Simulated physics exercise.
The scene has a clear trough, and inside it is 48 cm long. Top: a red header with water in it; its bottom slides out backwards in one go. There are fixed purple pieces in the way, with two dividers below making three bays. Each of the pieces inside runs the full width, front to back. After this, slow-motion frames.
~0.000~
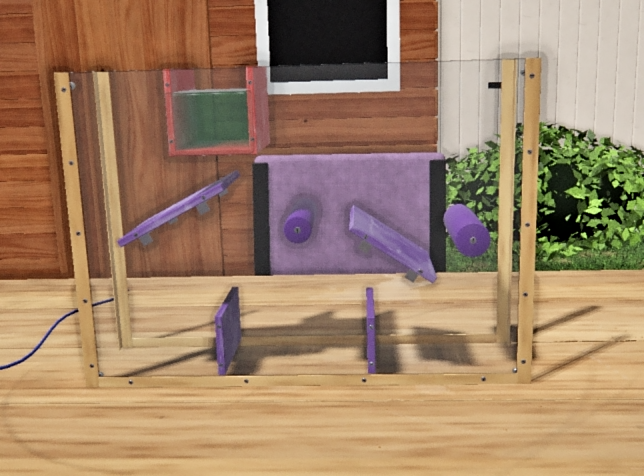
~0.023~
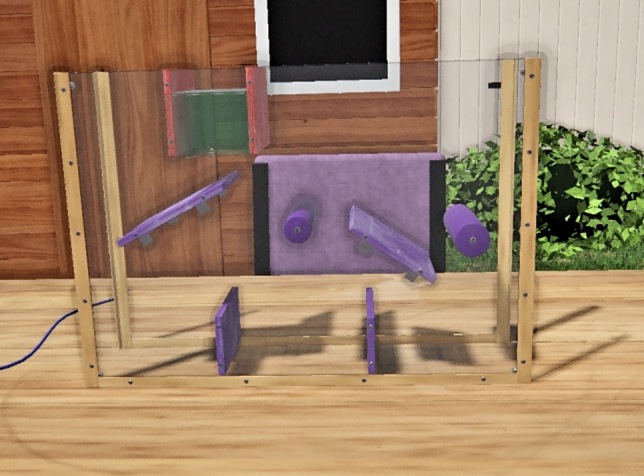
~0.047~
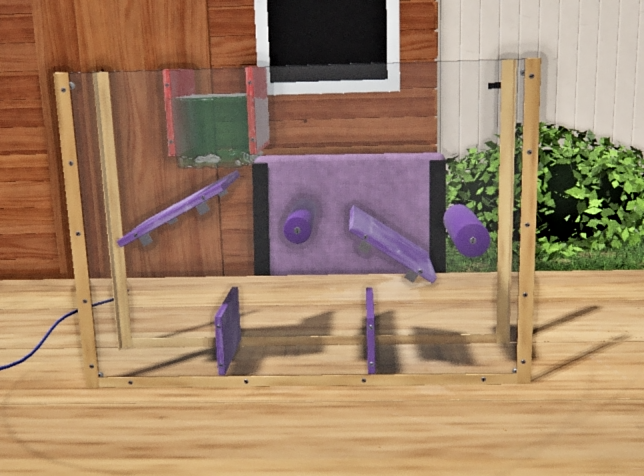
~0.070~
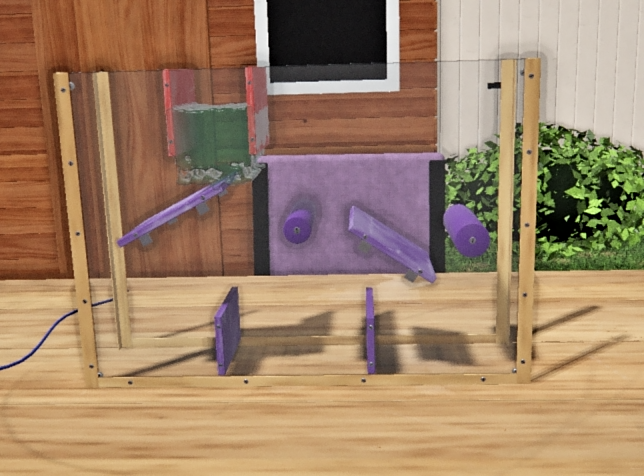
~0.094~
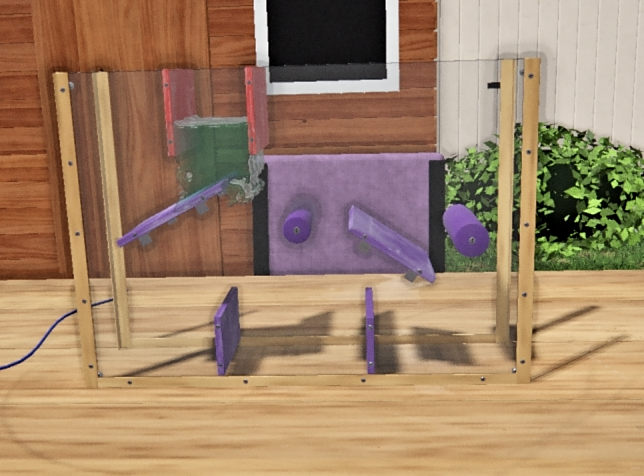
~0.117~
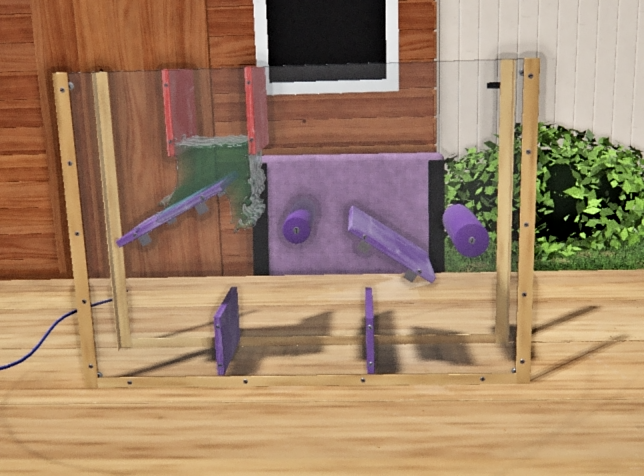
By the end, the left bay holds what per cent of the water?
Around 50 out of 100.
After 0.22 s 69 per cent has yet to come down; below, left 2, middle 29, right 0.
After 0.35 s 36 per cent has yet to come down; below, left 27, middle 37, right 0.
After 0.68 s 1 per cent has yet to come down; below, left 49, middle 49, right 0.
In the end the left bay holds 50, the middle 50 and the right 1 per cent.
